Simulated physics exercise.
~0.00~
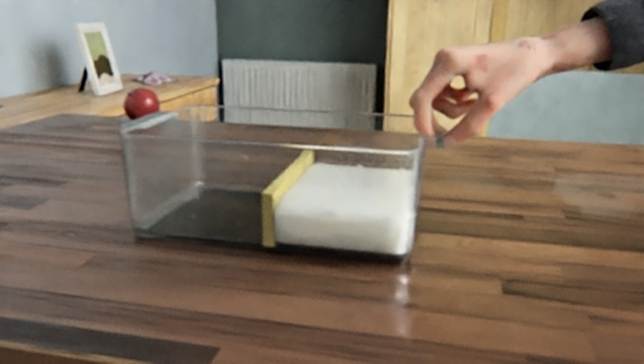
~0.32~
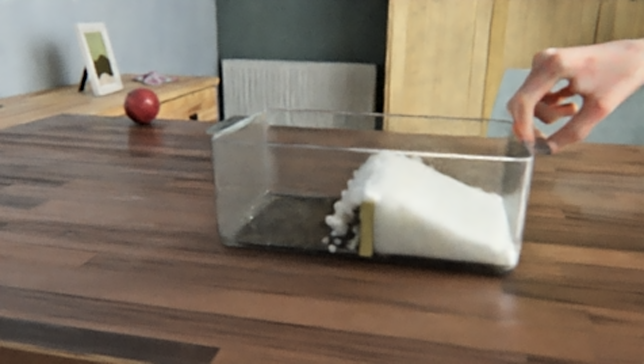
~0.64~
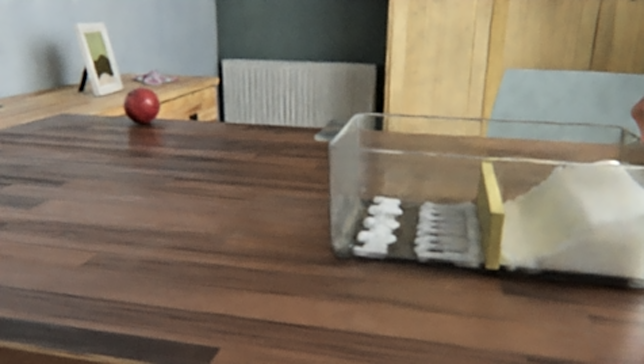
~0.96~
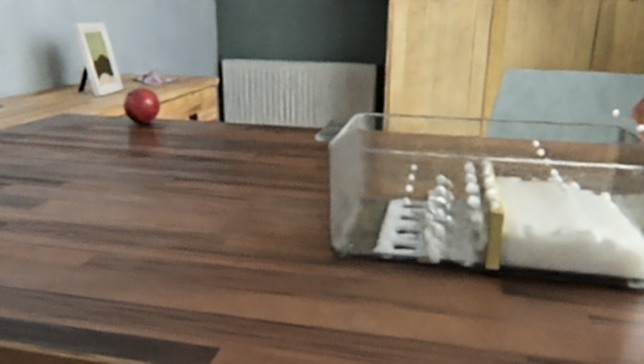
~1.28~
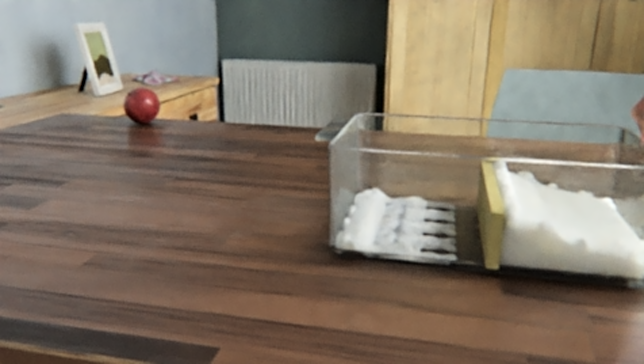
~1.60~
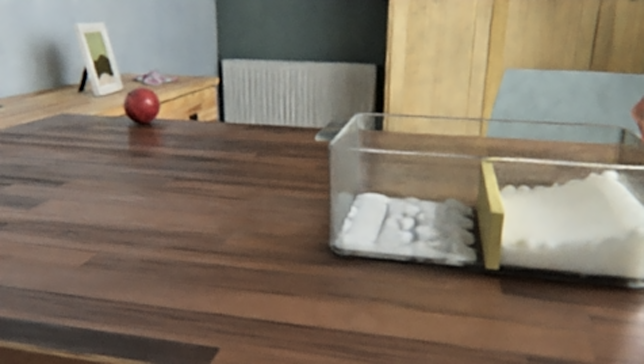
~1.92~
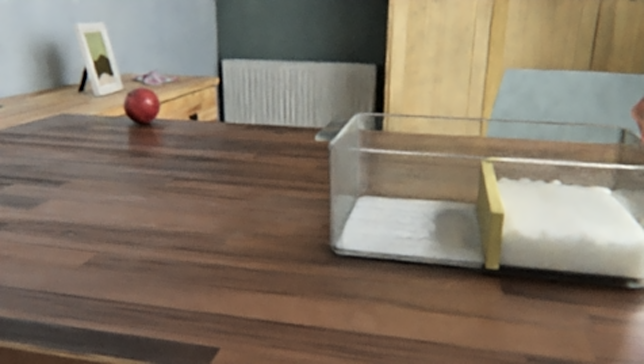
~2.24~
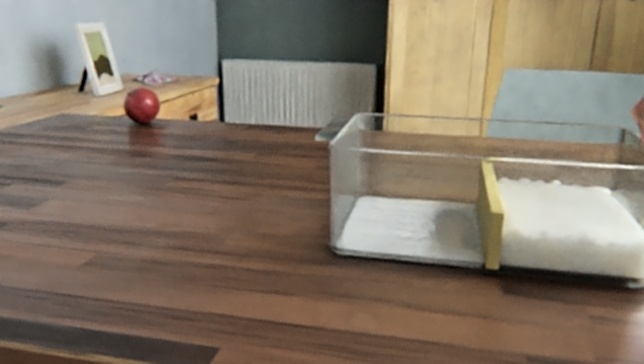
A glass box is pulled right by a hand, and white liquid spills over its divider, settling on both sides.
